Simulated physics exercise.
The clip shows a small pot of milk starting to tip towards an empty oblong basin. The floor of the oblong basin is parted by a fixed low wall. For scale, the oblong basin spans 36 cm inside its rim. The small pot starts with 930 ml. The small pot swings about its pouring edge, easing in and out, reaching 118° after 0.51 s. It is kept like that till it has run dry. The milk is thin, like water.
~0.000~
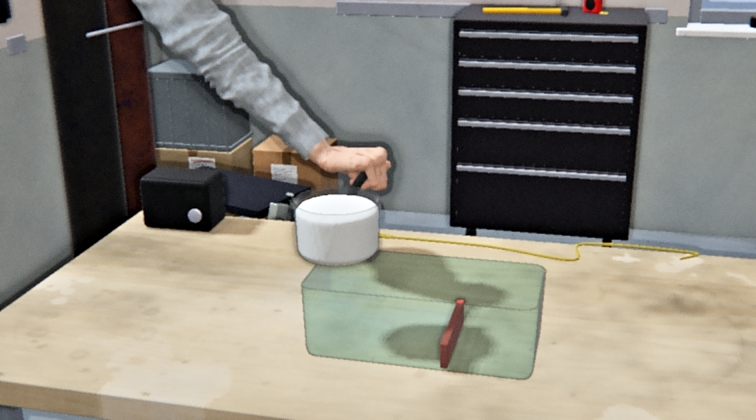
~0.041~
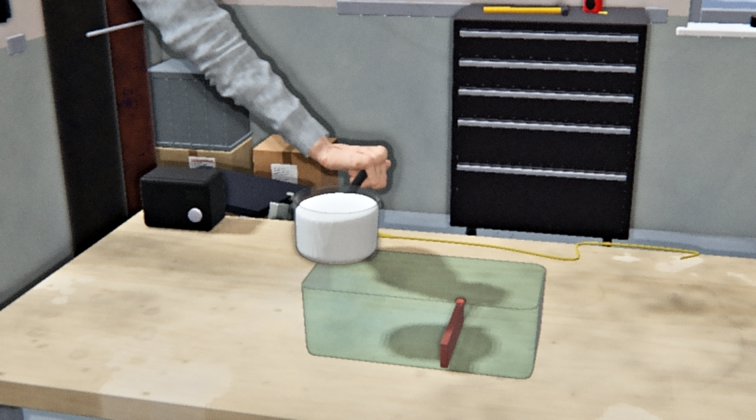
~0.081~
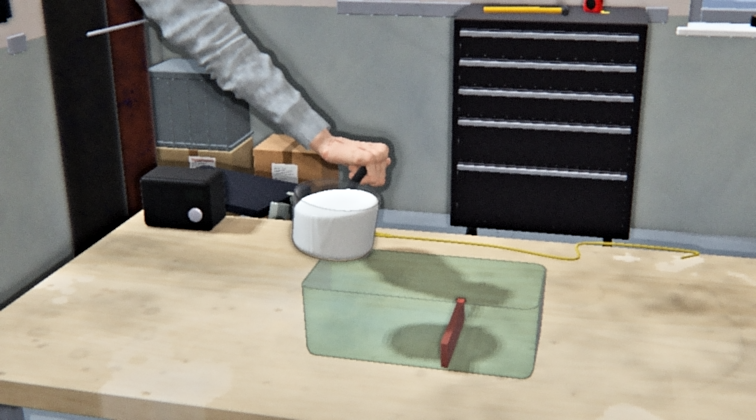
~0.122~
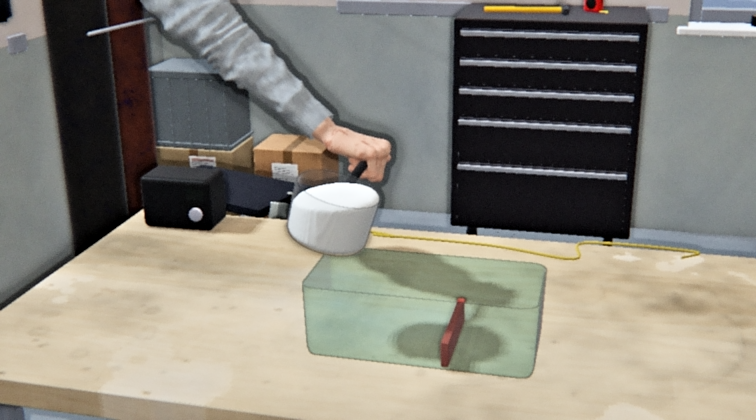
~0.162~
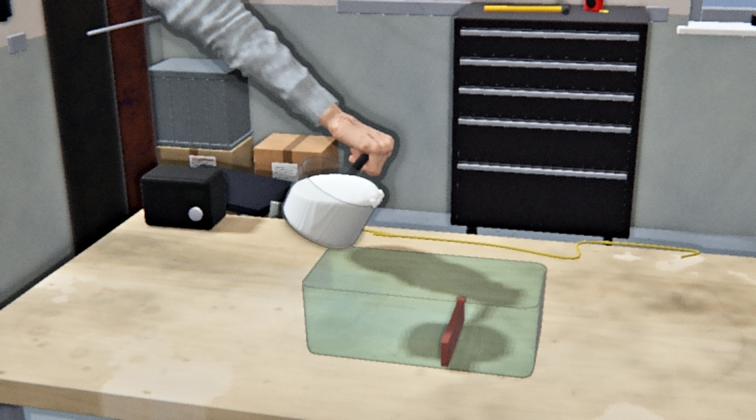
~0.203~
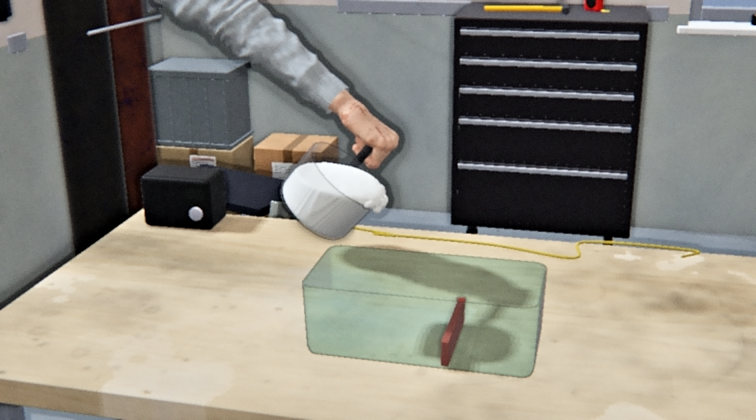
A small pot of white milk tilts to the right above a clear oblong basin.
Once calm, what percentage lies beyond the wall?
The far part has some 44 per cent.
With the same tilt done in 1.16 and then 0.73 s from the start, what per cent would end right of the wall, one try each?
In turn about 45 and 45 per cent.
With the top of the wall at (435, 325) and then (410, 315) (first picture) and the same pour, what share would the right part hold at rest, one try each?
First 60, then 75 per cent.
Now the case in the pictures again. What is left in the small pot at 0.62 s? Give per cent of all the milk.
About 3 per cent.
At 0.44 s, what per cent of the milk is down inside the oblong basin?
Near 9 in a hundred.
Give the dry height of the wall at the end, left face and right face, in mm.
Some 30 mm on the left and 22 mm on the right.
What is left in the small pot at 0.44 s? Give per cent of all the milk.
Near 42 in a hundred.
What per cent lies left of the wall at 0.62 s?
About 26 per cent.
After 0.44 s the tilt is 113° and 43 per cent is still to pour, 9 is left of the wall and 0 right of it.
After 0.62 s the tilt is 118° and 3 per cent is still to pour, 26 is left of the wall and 60 right of it.
After 0.81 s the tilt is 118° and 0 per cent is still to pour, 34 is left of the wall and 33 right of it.
After 1.01 s the tilt is 118° and 0 per cent is still to pour, 44 is left of the wall and 42 right of it.
In the end 46 per cent lies left of the wall, 44 right of it and 11 outside.
